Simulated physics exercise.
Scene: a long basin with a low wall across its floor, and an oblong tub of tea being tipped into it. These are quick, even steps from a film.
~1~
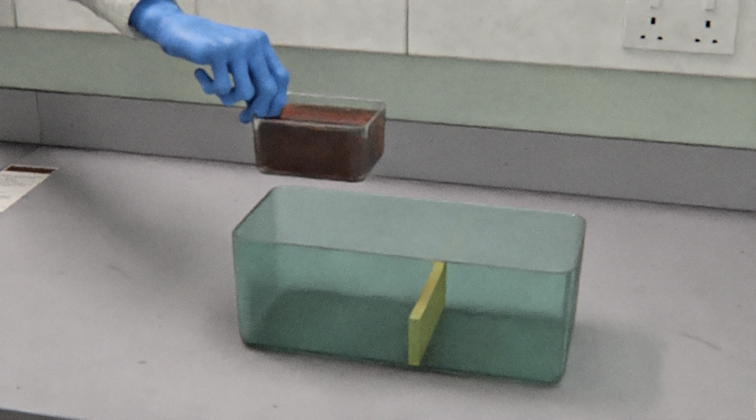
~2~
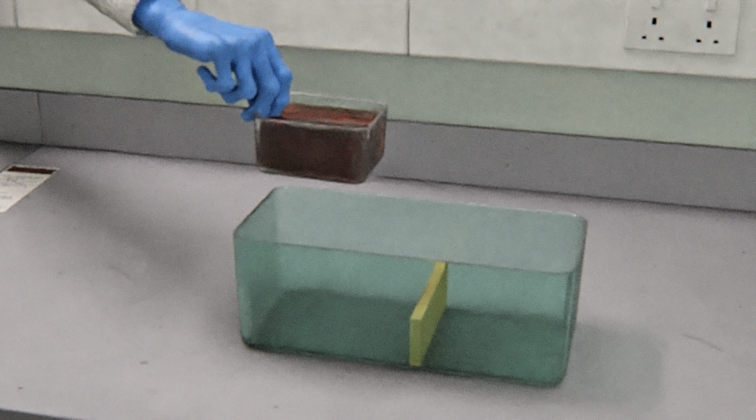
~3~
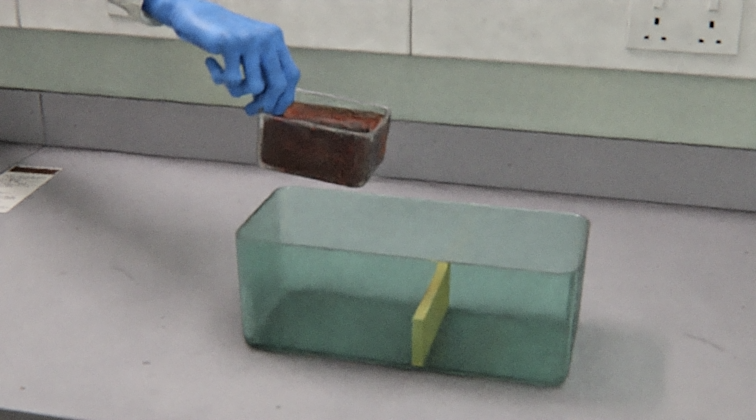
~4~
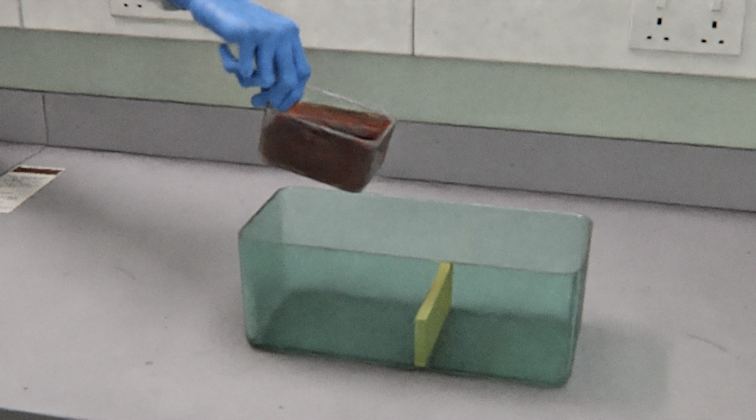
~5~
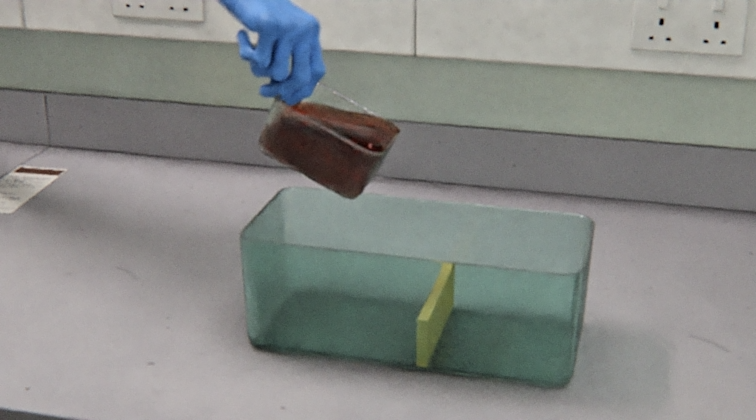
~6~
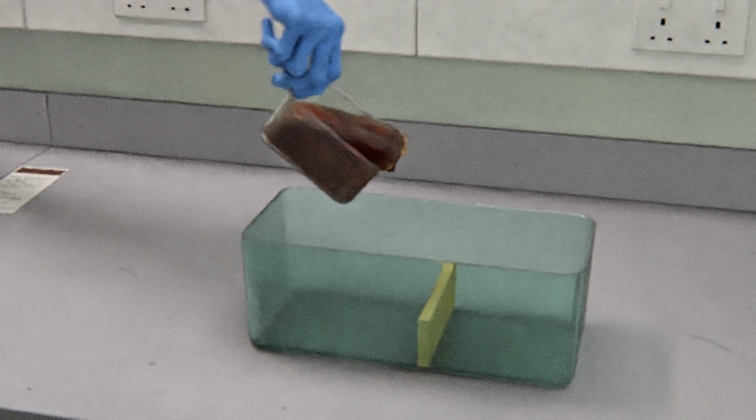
To begin with, a blue-gloved hand holds a small clear tub of dark reddish-brown liquid level above a long greenish basin with a low yellow wall across its floor. The hand moves right and tilts the tub, gently then more steeply, its right end dipping until liquid reaches the lower edge.
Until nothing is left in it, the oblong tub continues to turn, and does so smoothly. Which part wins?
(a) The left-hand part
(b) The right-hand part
The left-hand part.
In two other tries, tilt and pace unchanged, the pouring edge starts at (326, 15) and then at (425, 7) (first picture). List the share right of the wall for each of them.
It works out to around 5 % and then around 85 %.
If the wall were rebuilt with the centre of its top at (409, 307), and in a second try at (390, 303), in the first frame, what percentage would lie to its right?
In order, some 60 and 75 in a hundred.
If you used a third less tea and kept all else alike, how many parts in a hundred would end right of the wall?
Roughly 5 in a hundred.
A moment on, the tilt is 105° and 11 per cent is still to pour, 51 is left of the wall and 18 right of it.
Next, the tilt is 109° and 1 per cent is still to pour, 76 is left of the wall and 21 right of it.
Then the tilt is 109° and 0 per cent is still to pour, 75 is left of the wall and 21 right of it.
Later the tilt is 109° and 0 per cent is still to pour, 76 is left of the wall and 22 right of it.
Finally, 76 per cent lies left of the wall, 22 right of it and 2 outside.
